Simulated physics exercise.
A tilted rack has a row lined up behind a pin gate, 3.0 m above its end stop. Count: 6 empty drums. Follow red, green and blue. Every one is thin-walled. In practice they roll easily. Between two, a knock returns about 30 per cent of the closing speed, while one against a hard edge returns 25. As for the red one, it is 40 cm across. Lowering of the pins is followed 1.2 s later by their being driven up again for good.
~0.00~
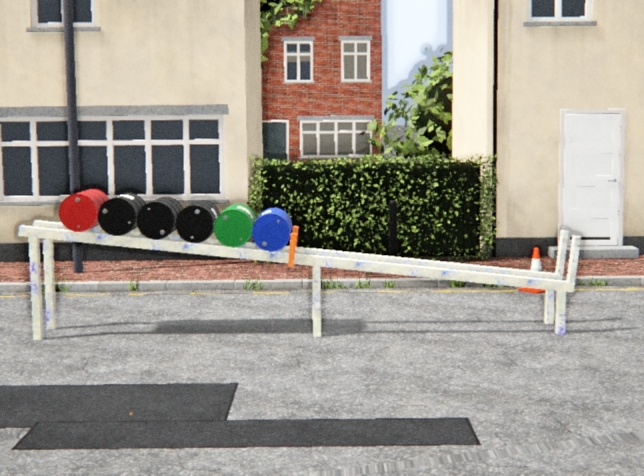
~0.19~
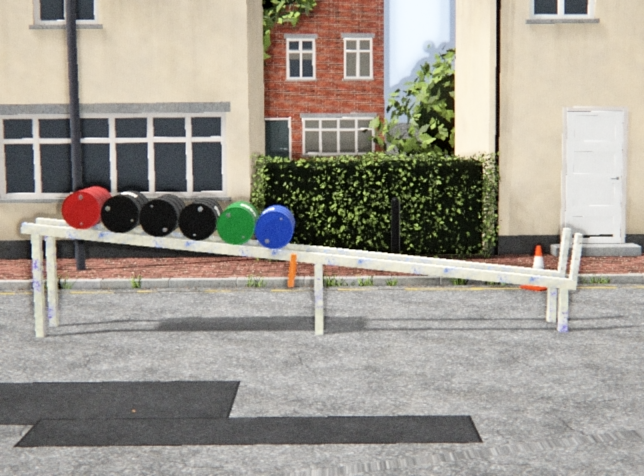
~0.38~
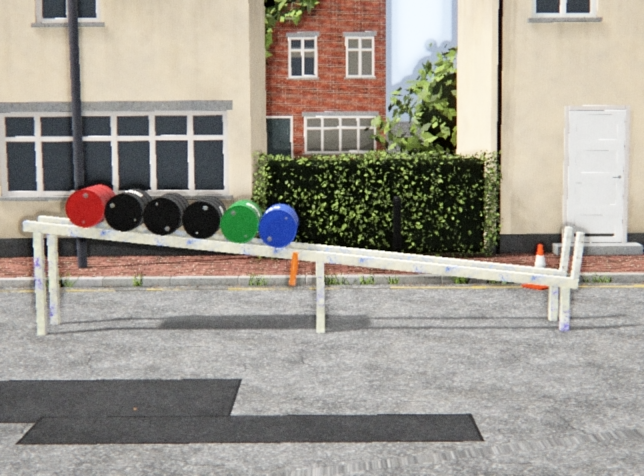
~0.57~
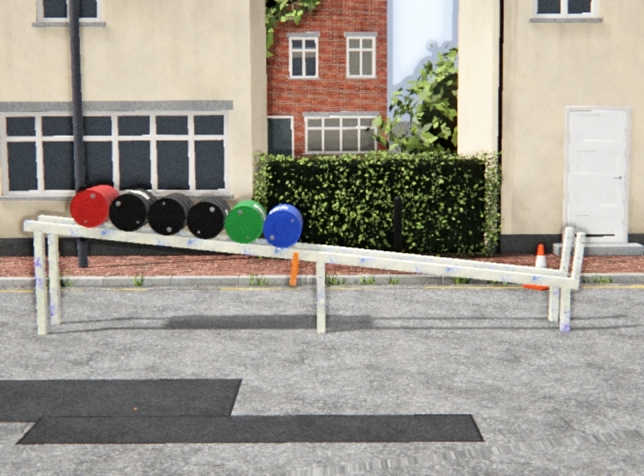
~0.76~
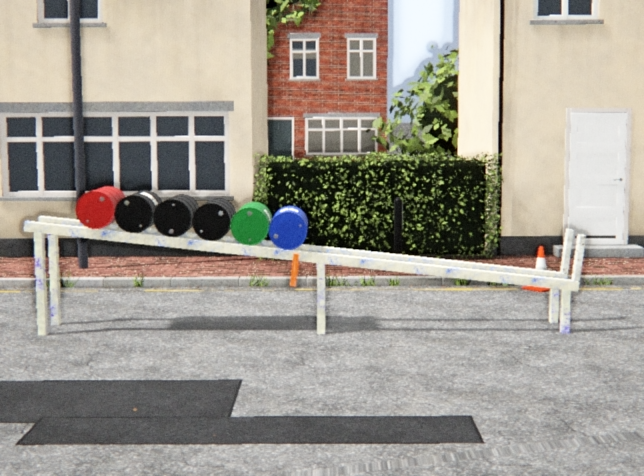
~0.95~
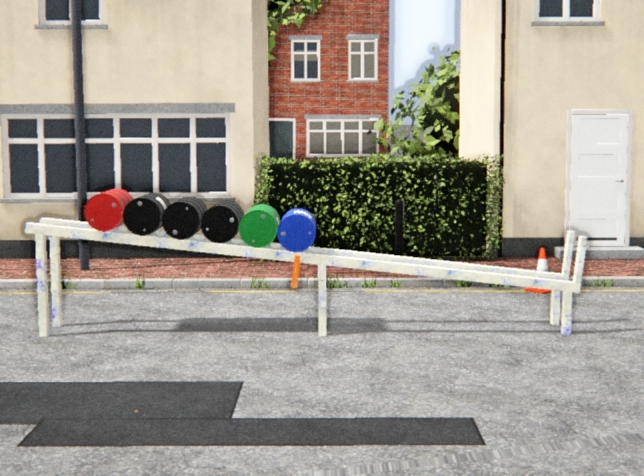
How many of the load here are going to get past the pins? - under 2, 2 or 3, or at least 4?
I would say under 2.
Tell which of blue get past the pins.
Here blue makes it out.
Then, 1.3 s in, red is on the rails, 185 cm above the pins, rolling right; green is on the rails, 25 cm above the pins, rolling right; blue is on the rails, 15 cm below the pins, rolling right; 1 through so far.
Then, 1.5 s in, green is in the air, 25 cm above the pins; blue is in the air, 40 cm below the pins, rolling right; still the same for red; 1 through so far.
In the end (3.5 s), red is on the rails, 185 cm above the pins; green is on the rails, 25 cm above the pins; blue is on the rails, 270 cm below the pins; 1 through so far.
